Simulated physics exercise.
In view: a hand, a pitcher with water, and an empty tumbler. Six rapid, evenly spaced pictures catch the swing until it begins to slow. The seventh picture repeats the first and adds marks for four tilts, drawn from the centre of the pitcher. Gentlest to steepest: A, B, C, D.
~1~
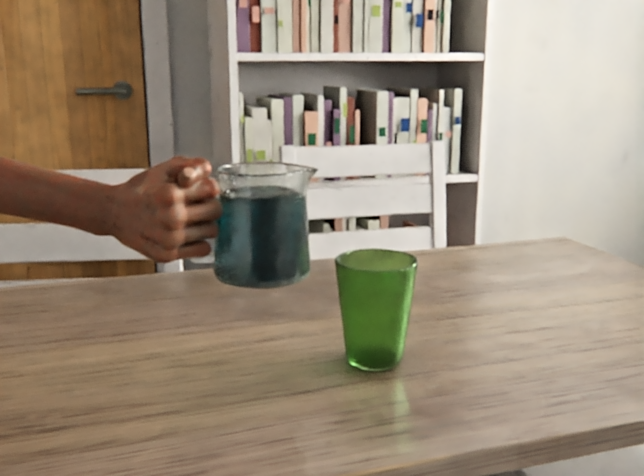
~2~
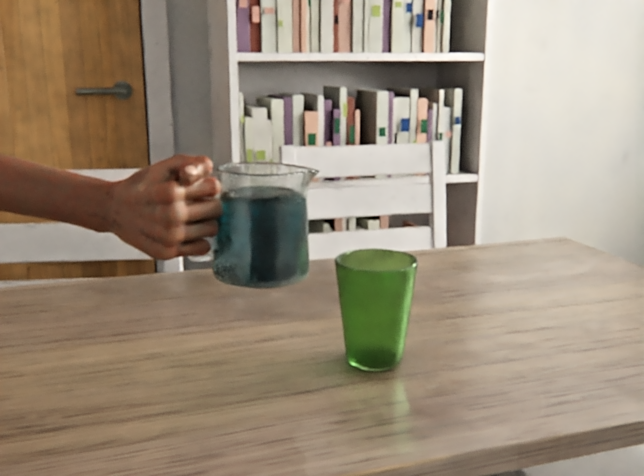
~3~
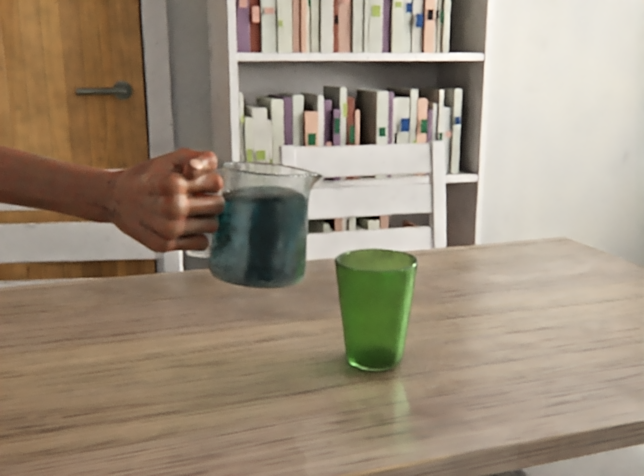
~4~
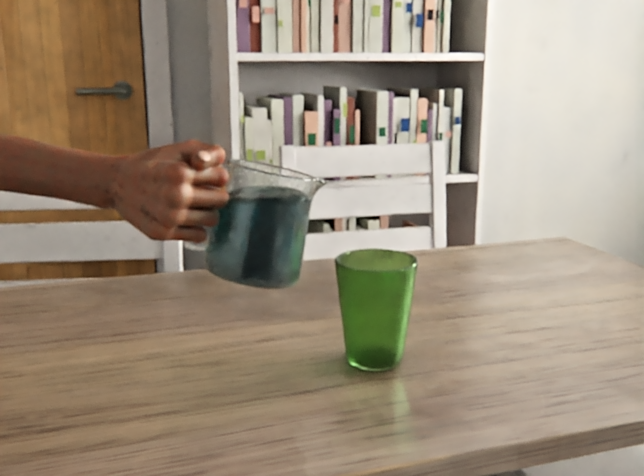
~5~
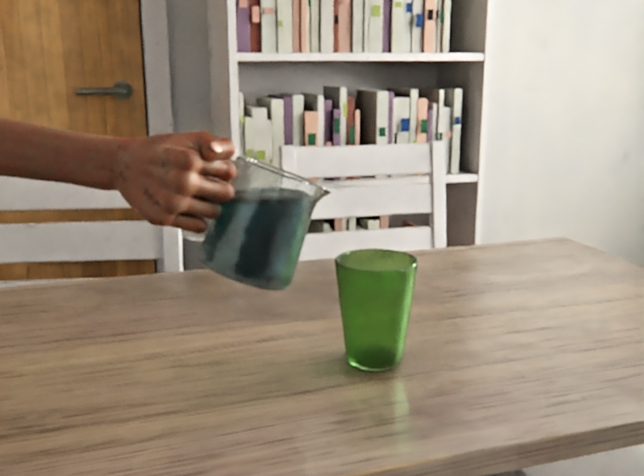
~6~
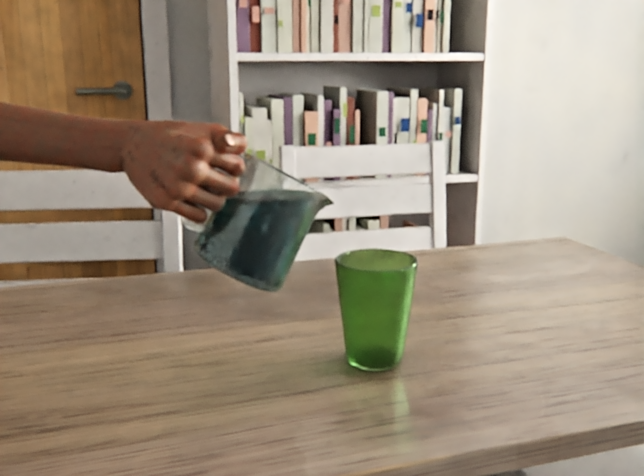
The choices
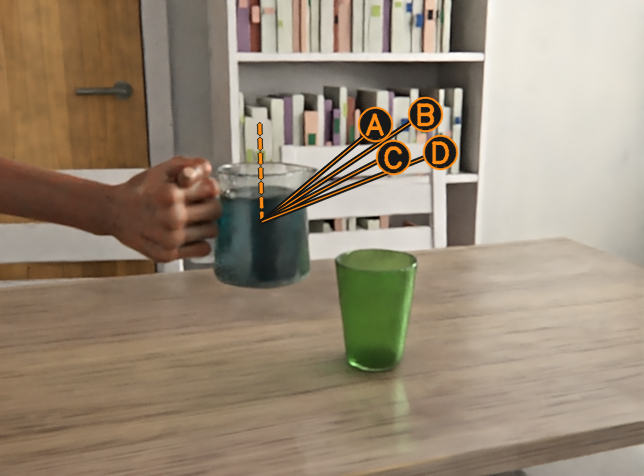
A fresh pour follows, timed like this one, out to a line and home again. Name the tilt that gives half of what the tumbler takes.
It is C.
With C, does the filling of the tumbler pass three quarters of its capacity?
No, less.
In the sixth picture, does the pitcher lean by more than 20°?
Yes, it does.
On the marked copy, A at (363, 137); B at (410, 122); C at (376, 161); D at (423, 157).
If A is chosen, the tumbler ends with about 27 % of what it can hold.
If B is chosen, the tumbler ends with about 38 % of what it can hold.
If C is chosen, the tumbler ends with about 50 % of what it can hold.
If D is chosen, the tumbler ends with about 61 % of what it can hold; 3 % of the water is spilt.
